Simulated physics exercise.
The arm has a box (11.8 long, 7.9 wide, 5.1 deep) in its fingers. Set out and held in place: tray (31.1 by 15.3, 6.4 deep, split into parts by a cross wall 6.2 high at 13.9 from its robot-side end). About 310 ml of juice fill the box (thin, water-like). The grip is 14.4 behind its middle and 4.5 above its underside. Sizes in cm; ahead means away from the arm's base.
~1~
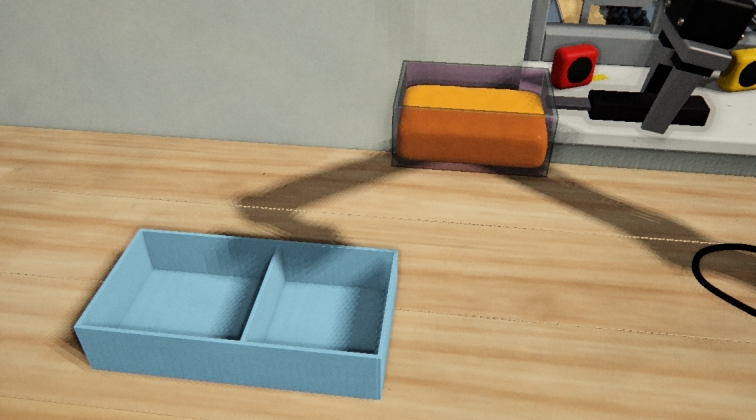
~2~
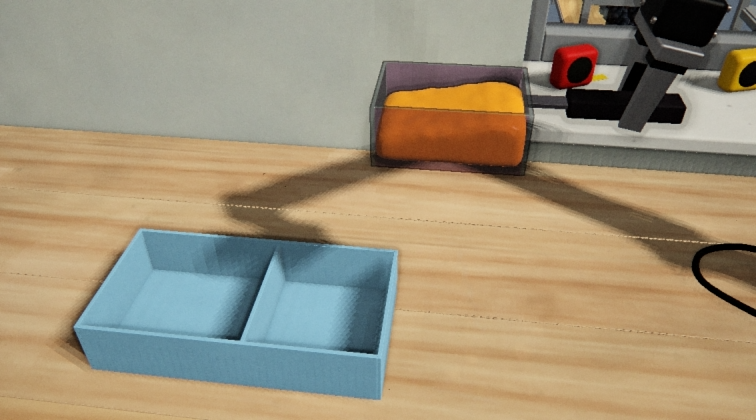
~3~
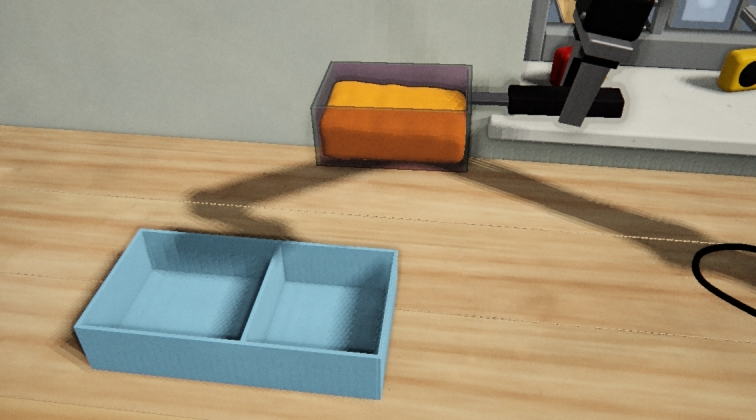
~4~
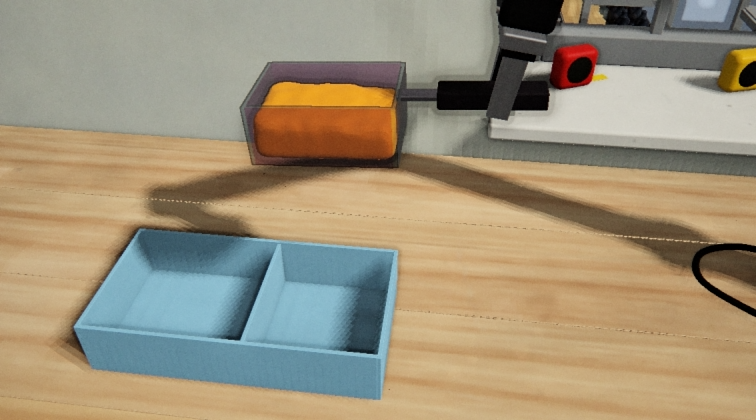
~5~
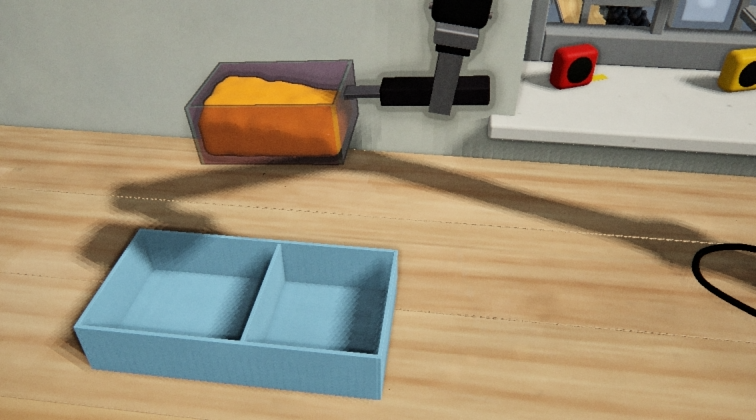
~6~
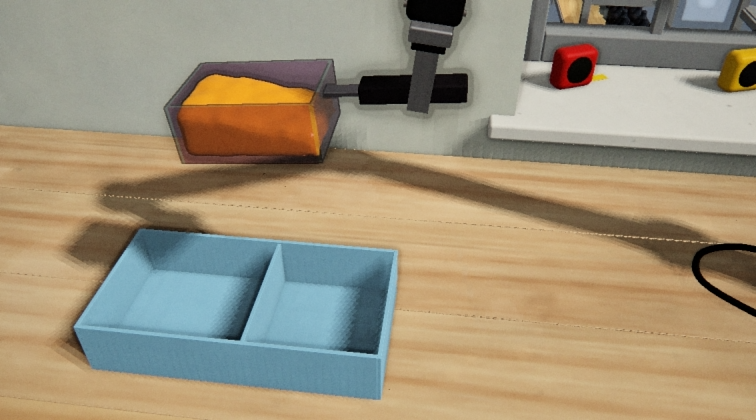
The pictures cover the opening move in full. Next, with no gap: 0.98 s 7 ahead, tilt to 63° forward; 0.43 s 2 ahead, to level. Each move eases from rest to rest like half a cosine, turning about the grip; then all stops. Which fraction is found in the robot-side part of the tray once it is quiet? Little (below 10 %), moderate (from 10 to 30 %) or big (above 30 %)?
In the robot-side part of the tray the share is little, below 10 %.
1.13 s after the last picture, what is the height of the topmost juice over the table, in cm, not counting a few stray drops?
About 31 cm.
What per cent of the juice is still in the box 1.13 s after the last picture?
Near 30 %.
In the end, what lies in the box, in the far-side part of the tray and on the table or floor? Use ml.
Roughly 90, 200, 15 ml.
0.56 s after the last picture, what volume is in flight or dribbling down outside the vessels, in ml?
About 40 ml.
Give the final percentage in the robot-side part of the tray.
About 1 %.
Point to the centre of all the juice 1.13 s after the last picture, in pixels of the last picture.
Near (198, 282).
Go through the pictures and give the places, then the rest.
The box floor at (469, 140), level; upper third of the juice around (471, 111), from x 400 to 545, top at y 90; 310 ml in the box, in the first picture.
The box floor at (449, 140), level; upper third of the juice around (476, 110), from x 380 to 525, top at y 85, in the second picture.
The box floor at (396, 138), tilted 2° forward; upper third of the juice around (391, 108), from x 320 to 465, top at y 85, in the third picture.
The box floor at (333, 136), tilted 3° forward; upper third of the juice around (330, 107), from x 255 to 400, top at y 85, in the fourth picture.
The box floor at (283, 134), tilted 5° forward; upper third of the juice around (262, 104), from x 200 to 350, top at y 80, in the fifth picture.
The box floor at (264, 134), tilted 5° forward; upper third of the juice around (239, 103), from x 180 to 335, top at y 75; 310 ml in the box, in the sixth picture.
Then, 0.56 s on, tilted 41° forward, liquid up to 22 above the table; 250 ml in the box, 15 ml in the far-side part, 45 ml in the air or running down outside.
Then, 1.13 s on, tilted 46° forward, liquid up to 75 above the table; 200 ml in the far-side part, 95 ml in the box, 5 ml on the table or floor, 10 ml in the air or running down outside.
Then, 1.61 s on, level, liquid up to 67 above the table; 200 ml in the far-side part, 95 ml in the box, 15 ml on the table or floor.
Then, 2.41 s on, level, liquid up to 29 above the table; 200 ml in the far-side part, 95 ml in the box, 15 ml on the table or floor.
In the end, 200 ml in the far-side part, 95 ml in the box, 15 ml on the table or floor. That is 1 % in the robot-side part of the tray.
